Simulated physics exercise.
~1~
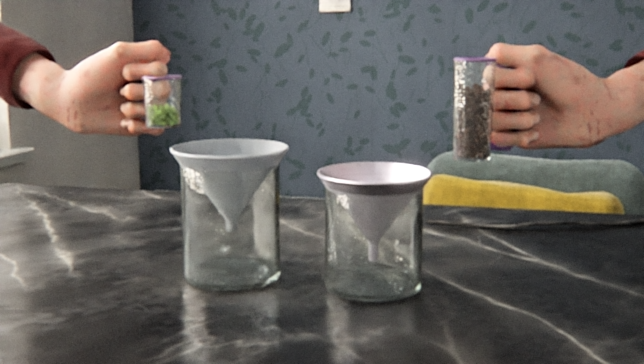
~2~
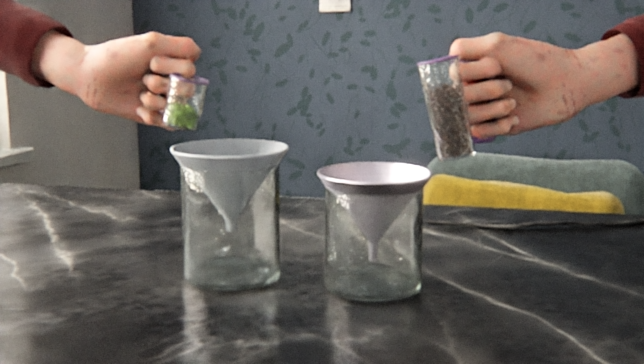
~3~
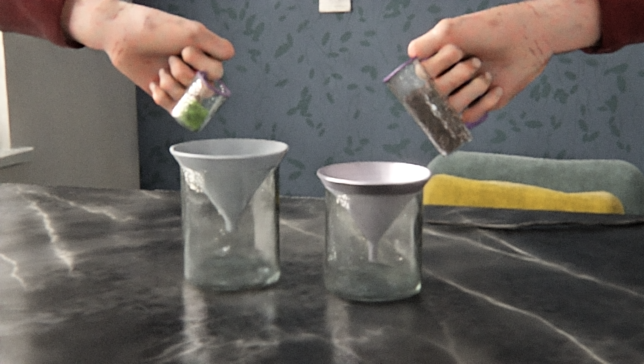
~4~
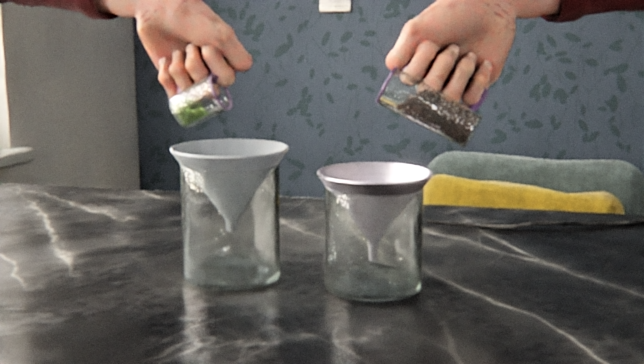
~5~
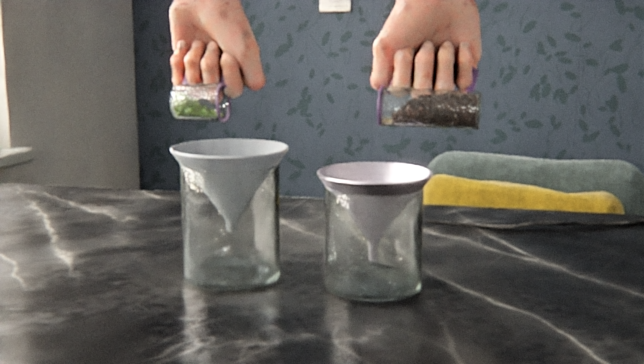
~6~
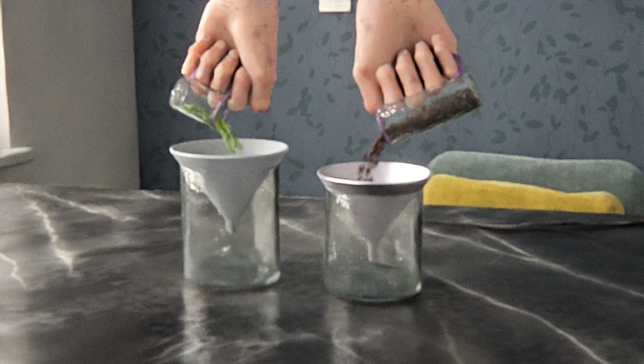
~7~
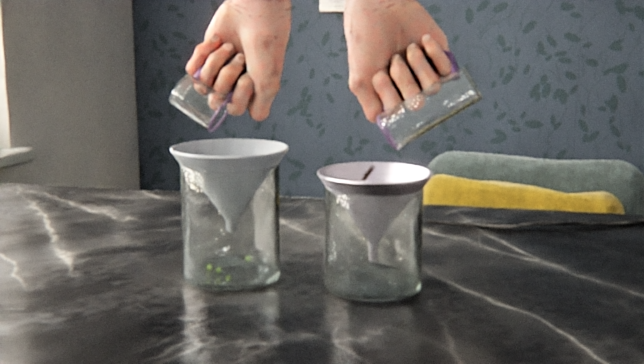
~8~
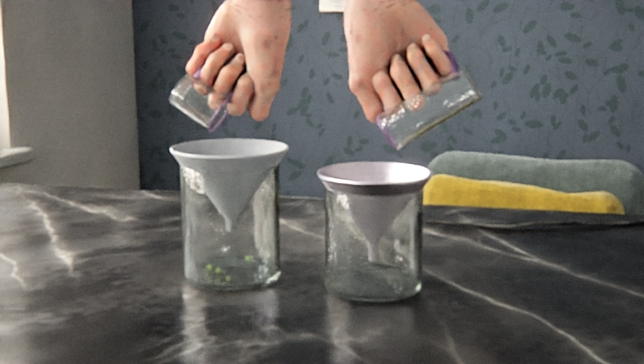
On a dark marble counter, two hands empty cups into funnels; few green bits reach the left jar.
